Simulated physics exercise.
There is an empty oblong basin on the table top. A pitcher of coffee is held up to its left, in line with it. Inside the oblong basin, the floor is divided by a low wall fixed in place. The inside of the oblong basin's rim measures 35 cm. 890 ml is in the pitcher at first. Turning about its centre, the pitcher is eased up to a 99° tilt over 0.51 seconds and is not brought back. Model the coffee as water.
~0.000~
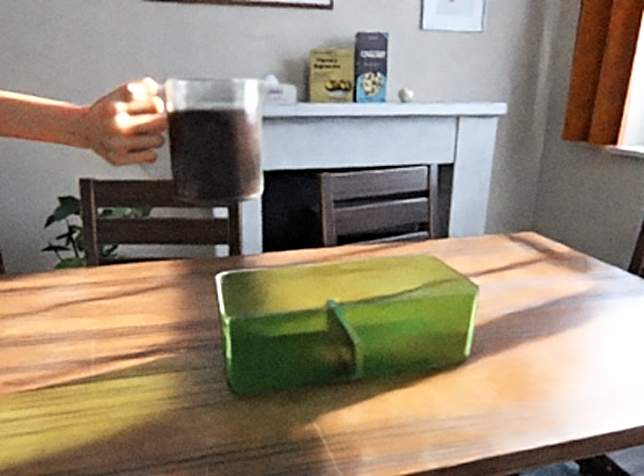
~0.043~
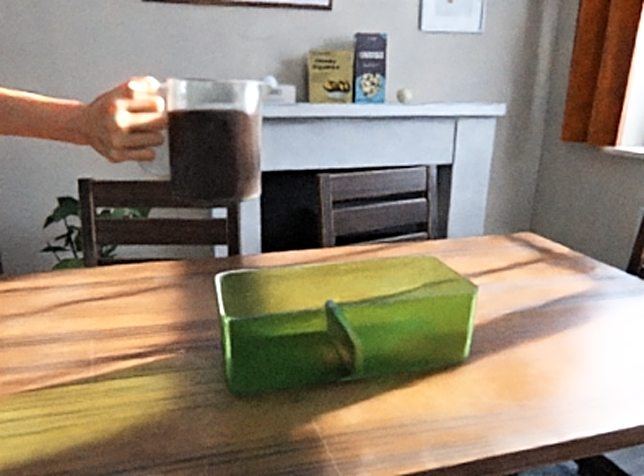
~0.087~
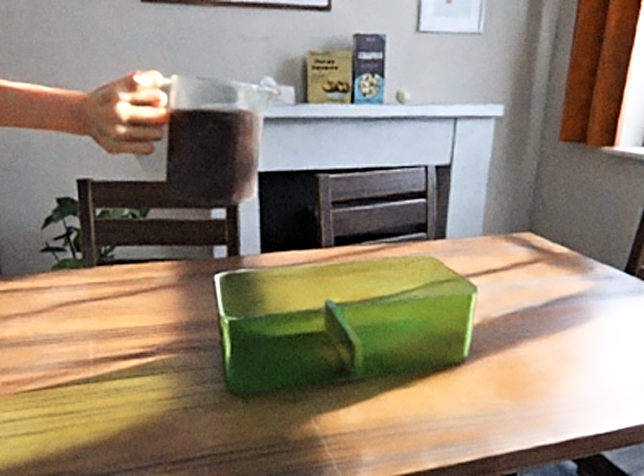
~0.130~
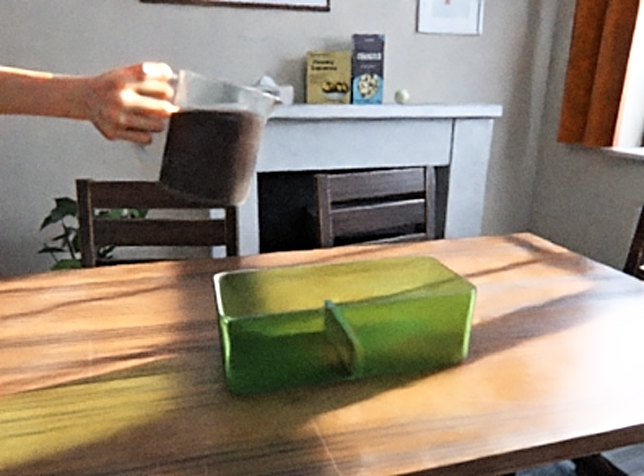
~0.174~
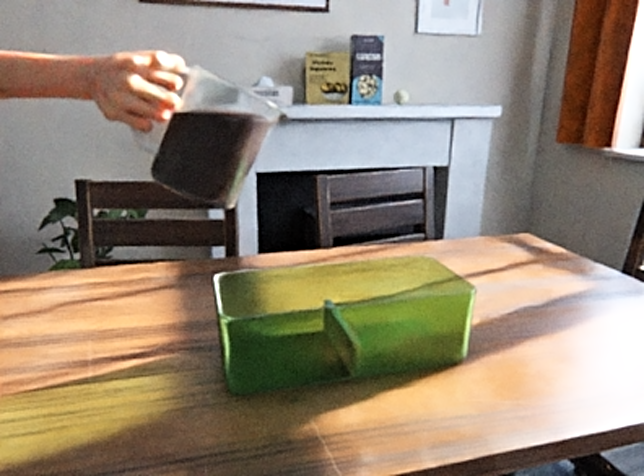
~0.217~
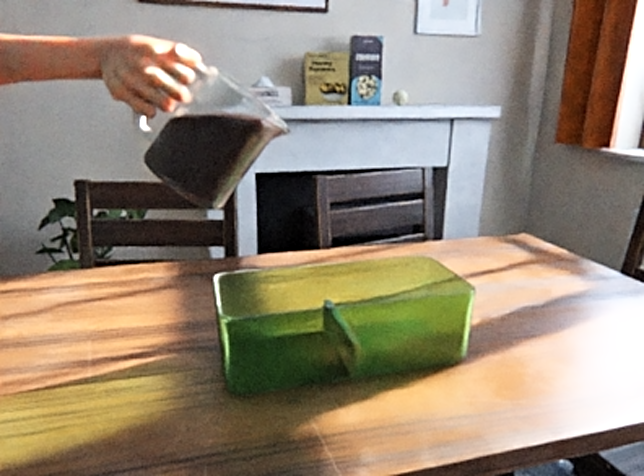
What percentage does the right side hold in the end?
About 46 per cent.
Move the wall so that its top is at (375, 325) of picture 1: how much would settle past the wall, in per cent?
10 per cent.
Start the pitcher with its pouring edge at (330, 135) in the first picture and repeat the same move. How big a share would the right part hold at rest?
Then I'd expect something near 90 per cent.
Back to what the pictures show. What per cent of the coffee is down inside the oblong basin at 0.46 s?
Around 4 percent.
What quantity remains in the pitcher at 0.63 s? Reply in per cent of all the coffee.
Some 28 per cent.
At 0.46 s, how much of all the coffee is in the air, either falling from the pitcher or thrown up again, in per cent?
Near 30 per cent at that moment.
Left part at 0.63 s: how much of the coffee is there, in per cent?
I'd say near 28 percent.
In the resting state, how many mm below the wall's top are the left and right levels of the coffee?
Left 32 mm, right 34 mm.
By 0.46 s the tilt is 96° and 66 per cent is still to pour, 3 is left of the wall and 1 right of it.
By 0.63 s the tilt is 99° and 28 per cent is still to pour, 28 is left of the wall and 16 right of it.
By 0.81 s the tilt is 99° and 11 per cent is still to pour, 35 is left of the wall and 43 right of it.
By 1.01 s the tilt is 99° and 4 per cent is still to pour, 46 is left of the wall and 45 right of it.
At rest 52 per cent lies left of the wall, 46 right of it and 3 outside.
